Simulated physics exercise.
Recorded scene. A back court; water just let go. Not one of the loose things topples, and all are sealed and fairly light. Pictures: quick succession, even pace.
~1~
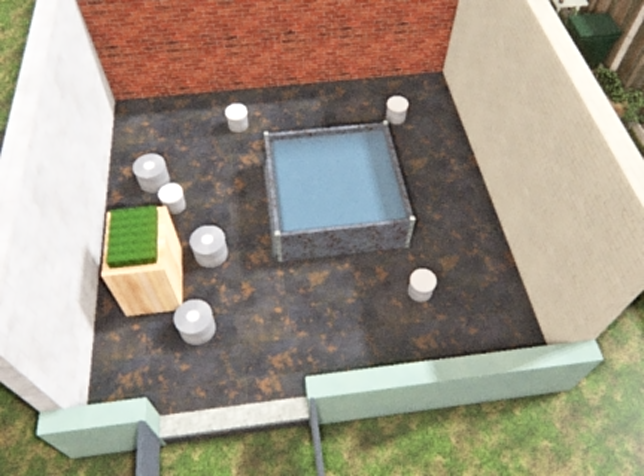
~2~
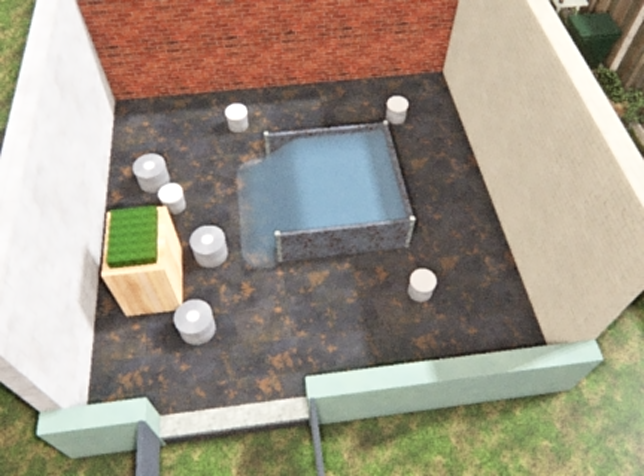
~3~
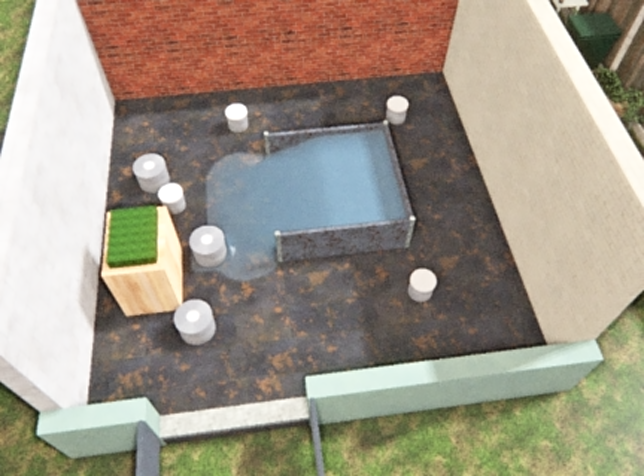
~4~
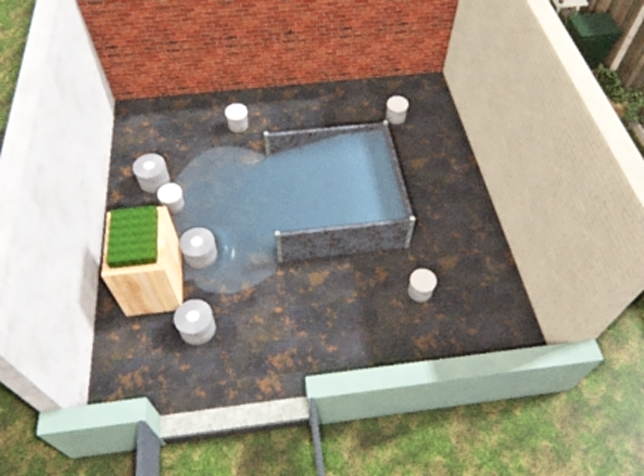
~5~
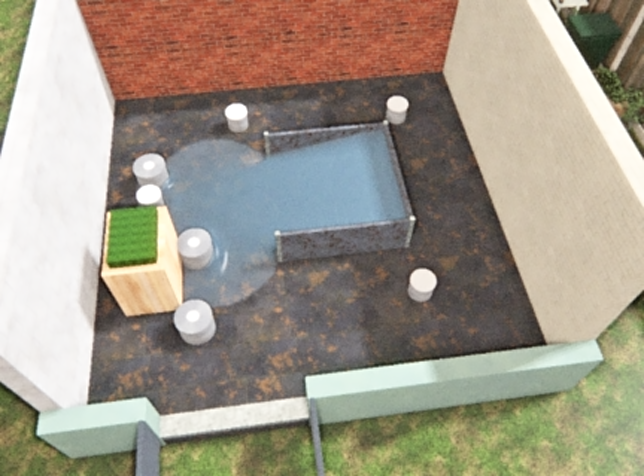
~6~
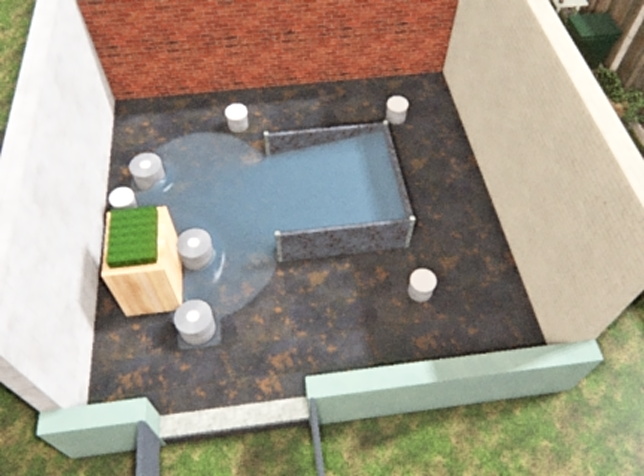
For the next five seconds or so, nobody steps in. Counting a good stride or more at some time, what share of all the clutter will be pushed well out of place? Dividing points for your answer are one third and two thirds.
Answer: A share of two thirds or more.
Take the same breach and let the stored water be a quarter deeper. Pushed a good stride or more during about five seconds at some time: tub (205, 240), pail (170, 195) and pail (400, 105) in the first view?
Well, in sequence: Carried that far, carried that far, carried that far.
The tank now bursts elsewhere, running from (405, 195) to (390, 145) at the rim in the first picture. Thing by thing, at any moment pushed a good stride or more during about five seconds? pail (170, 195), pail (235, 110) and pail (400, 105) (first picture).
Taking them in order, short of it, covered the distance, covered the distance.
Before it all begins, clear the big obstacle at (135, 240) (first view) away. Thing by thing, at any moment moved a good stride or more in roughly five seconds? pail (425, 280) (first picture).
Lab note - displacement check: Stayed below that mark.
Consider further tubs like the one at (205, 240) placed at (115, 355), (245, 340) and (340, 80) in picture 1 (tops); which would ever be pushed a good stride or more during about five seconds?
Shoved clear, shoved clear, shoved clear.
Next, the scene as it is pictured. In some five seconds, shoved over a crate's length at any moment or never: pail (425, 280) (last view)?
For this one it's a lesser distance.
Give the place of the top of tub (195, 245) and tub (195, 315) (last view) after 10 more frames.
I'd guess close to (228, 324) and close to (196, 409).
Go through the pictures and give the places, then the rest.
The first frame shows a pail at (170, 193) rests on the ground; a tub at (207, 240) rests on the ground; 0 of 7 have shifted.
The second frame shows a pail at (170, 193) rests on the ground; a tub at (207, 240) rests on the ground; 0 of 7 have shifted.
The third frame shows a pail at (170, 193) rests on the ground; a tub at (207, 240) rests on the ground; 0 of 7 have shifted.
The fourth frame shows a pail at (170, 193) rests on the ground; a tub at (197, 242) rests on the ground, close to its start; 1 of 7 have shifted.
The fifth frame shows a pail at (149, 194), on the bottom, close to its start; a tub at (194, 242), on the bottom, close to its start; 2 of 7 have shifted.
The sixth frame shows a pail at (121, 197) rests on the ground, a stride from its start; a tub at (194, 243), on the bottom, close to its start; 3 of 7 have shifted.
A moment on, 1 of 7 are well off their spots; 2 afloat.
Next, 4 of 7 are well off their spots; 2 afloat.
Later, 5 of 7 are well off their spots; 1 afloat.
In the end, 6 of 7 are well off their spots, and 6 have been at some point; 3 afloat.
